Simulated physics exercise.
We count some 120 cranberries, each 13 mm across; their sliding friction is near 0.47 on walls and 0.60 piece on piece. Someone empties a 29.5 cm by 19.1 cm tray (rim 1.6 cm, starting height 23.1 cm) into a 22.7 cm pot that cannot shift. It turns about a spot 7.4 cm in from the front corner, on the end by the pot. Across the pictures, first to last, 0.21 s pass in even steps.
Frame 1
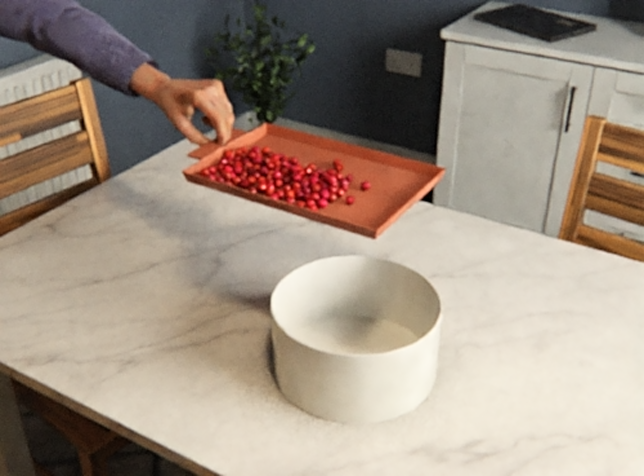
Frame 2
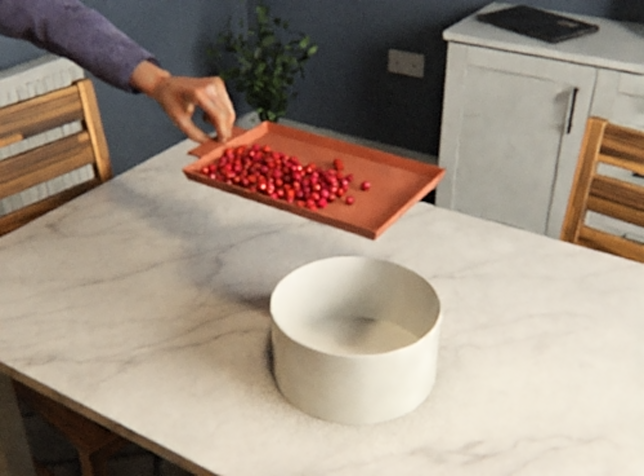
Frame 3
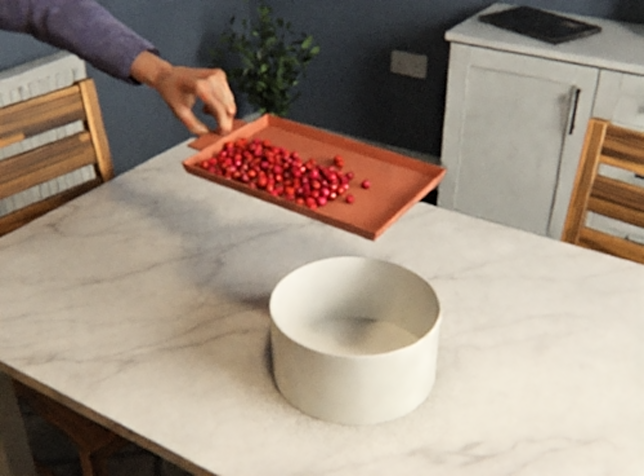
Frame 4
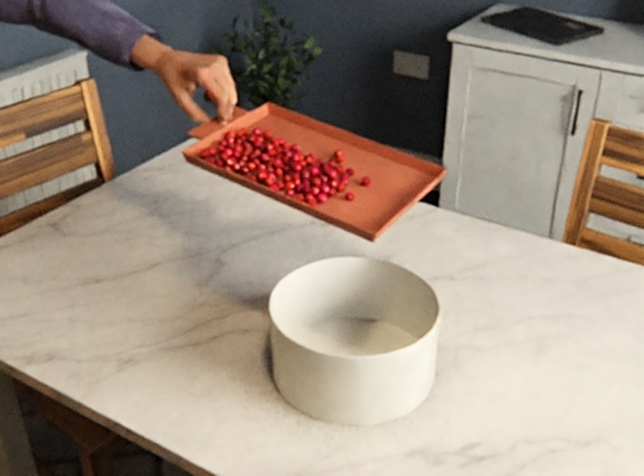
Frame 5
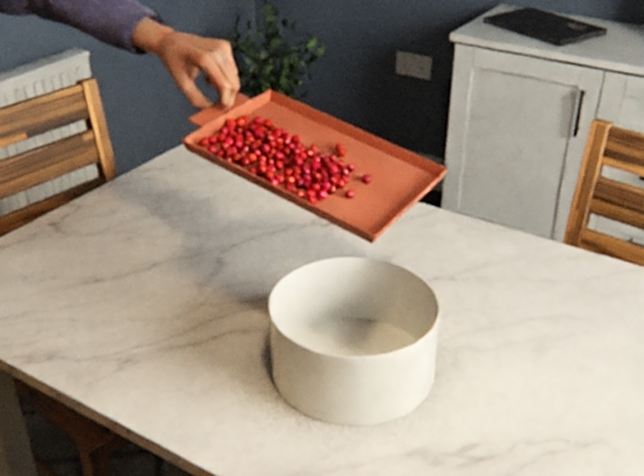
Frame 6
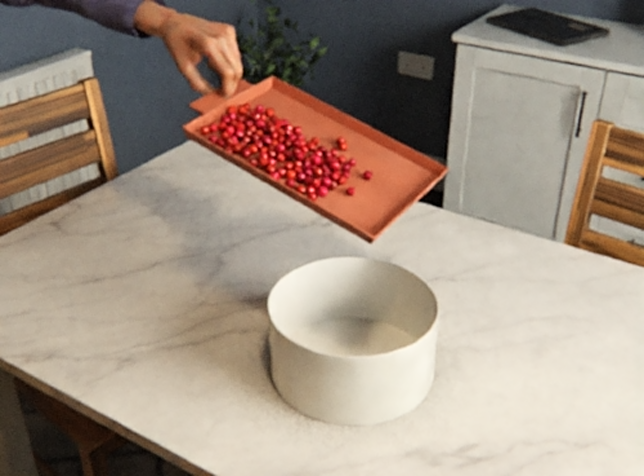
A flat orange tray of small red cranberries, held at its left end by a hand in a purple sleeve, starts out level above a round white pot on a marble-patterned table. The hand then gradually raises that end, slanting the tray down toward the right, while the cranberries stay clustered near the left.
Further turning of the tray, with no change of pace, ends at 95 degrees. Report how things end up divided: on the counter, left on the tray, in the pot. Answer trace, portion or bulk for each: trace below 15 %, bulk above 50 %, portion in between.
Counter: Portion. Tray: Trace. Pot: Bulk.
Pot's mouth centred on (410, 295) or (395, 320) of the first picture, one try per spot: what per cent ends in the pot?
Estimates: 95 in a hundred and 95 in a hundred.
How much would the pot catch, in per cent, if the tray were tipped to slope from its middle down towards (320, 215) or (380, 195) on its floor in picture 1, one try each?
Roughly 100 per cent on the first try and 25 per cent on the second.
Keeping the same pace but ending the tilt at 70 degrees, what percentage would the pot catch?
Roughly 40 %.
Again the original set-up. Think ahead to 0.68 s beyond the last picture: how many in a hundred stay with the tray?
Roughly 55 per cent.
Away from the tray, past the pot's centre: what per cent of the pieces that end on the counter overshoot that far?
Share: Close to 100 %.
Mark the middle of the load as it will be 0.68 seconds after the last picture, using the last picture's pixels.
I reckon close to (400, 235).
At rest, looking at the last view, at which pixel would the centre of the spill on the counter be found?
Middle of the spill at rest: Roughly (509, 383).
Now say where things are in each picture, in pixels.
The first picture shows tray tilt 0 degrees, front corners at (187, 171) and (375, 228); middle of the pieces at (279, 177); pot at (357, 300).
The second picture shows tray tilt 1 degrees, front corners at (187, 169) and (375, 229); middle of the pieces at (279, 176).
The third picture shows tray tilt 3 degrees, front corners at (186, 162) and (375, 230); middle of the pieces at (280, 172).
The fourth picture shows tray tilt 6 degrees, front corners at (186, 151) and (374, 231), lowest corner right front; middle of the pieces at (280, 165).
The fifth picture shows tray tilt 11 degrees, front corners at (187, 139) and (374, 233), lowest corner right front; middle of the pieces at (281, 157).
The sixth picture shows tray tilt 15 degrees, front corners at (188, 127) and (373, 234), lowest corner right front; middle of the pieces at (282, 149); pot at (354, 302).
Then, 0.41 s after the last picture, tilt 53 degrees; the tray holds 100 %, the pot 0 %.
Then, 0.68 s after the last picture, tilt 79 degrees; the tray holds 55 %, the pot 15 %.
Then, 1.06 s after the last picture, tilt 95 degrees; the tray holds 0 %, the pot 65 %.
In the end, counter 25 %, tray 0 %, pot 75 %.
